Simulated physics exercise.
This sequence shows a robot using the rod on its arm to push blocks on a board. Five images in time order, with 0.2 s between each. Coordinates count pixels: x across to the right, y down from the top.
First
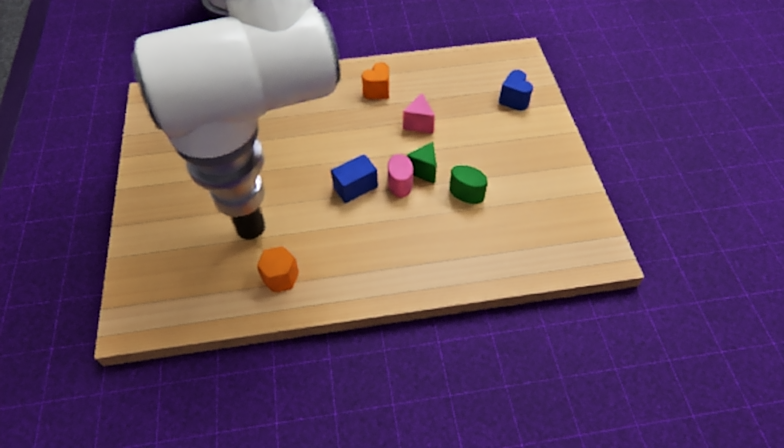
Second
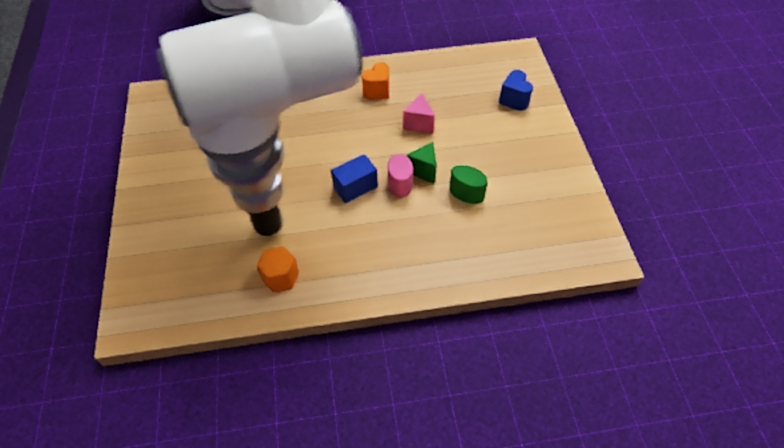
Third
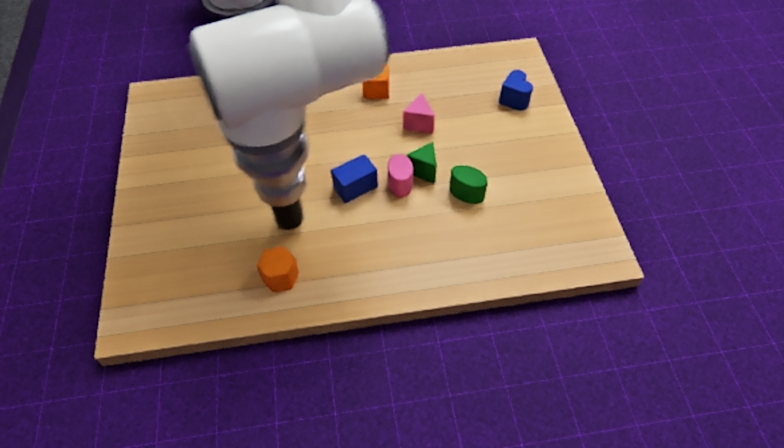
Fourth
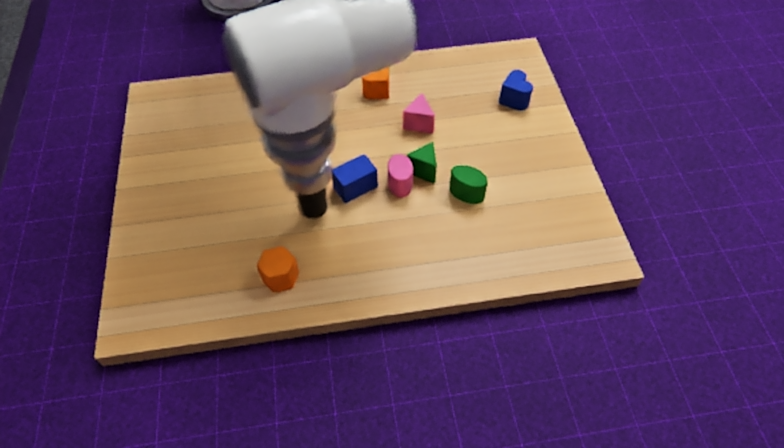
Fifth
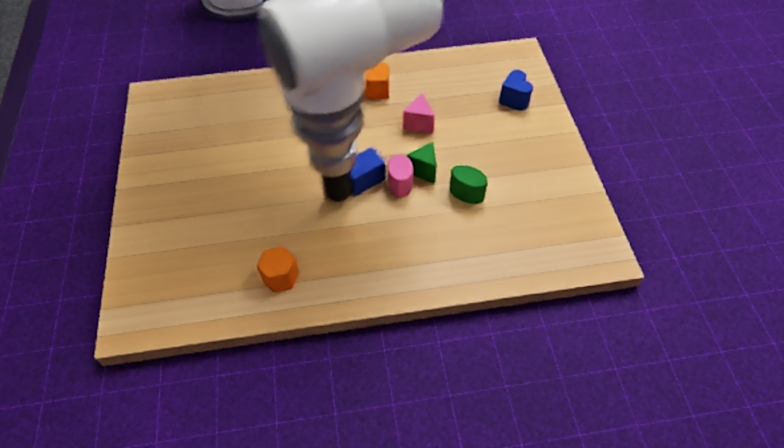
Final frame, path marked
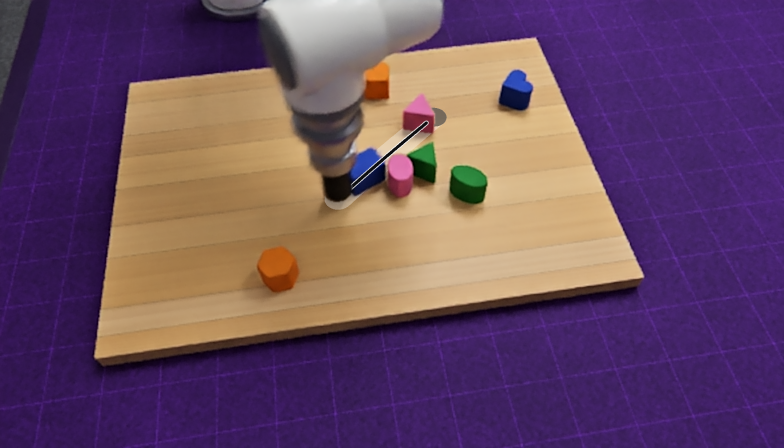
At first, a white robot arm holds its dark-tipped rod above an orange block on a wooden board scattered with colourful blocks. The arm moves steadily right and slightly away toward the blue block, then nudges it a little up and to the right, while the other blocks stay still.
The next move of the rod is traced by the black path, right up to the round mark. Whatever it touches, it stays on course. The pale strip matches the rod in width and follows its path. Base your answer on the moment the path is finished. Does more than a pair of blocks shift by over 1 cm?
In short: No.
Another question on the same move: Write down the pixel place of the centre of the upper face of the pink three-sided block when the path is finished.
At (460, 62).
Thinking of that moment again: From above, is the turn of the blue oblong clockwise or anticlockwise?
It spins against the clock.
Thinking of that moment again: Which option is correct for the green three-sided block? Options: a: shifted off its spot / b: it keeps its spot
I choose b.
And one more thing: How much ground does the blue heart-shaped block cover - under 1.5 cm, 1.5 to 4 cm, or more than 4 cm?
Offset: Below 1.5 cm.
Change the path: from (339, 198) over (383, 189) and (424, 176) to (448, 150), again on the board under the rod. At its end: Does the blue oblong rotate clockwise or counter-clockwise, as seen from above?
The turn is anti-clockwise.
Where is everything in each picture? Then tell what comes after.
Rod's lower end at (251, 228); blue oblong at (354, 169); pink oval at (400, 166); pink three-sided block at (420, 106); green three-sided block at (425, 153); blue heart-shaped block at (518, 81), in the first picture.
Rod at (268, 224); blocks still, in the second picture.
Rod at (290, 218); blocks still, in the third picture.
Rod at (314, 207); blocks still, in the fourth picture.
Rod at (338, 191); blue oblong at (363, 162); pink oval at (400, 166); pink three-sided block at (420, 106); green three-sided block at (425, 153); blue heart-shaped block at (518, 81), in the fifth picture.
Drawn move, in a line from (339, 198) to (434, 117).
The first path, step by step. One third of the way, rod at (373, 160); blue oblong at (397, 132).
Two thirds of the way, rod at (405, 133); blue oblong at (425, 105), turned 15° anticlockwise; pink three-sided block at (439, 87), turned 30° clockwise.
At the end, rod at (434, 109); blue oblong at (451, 80), turned 25° anticlockwise; pink oval still; pink three-sided block at (460, 62), turned 20° clockwise; green three-sided block still; blue heart-shaped block still.
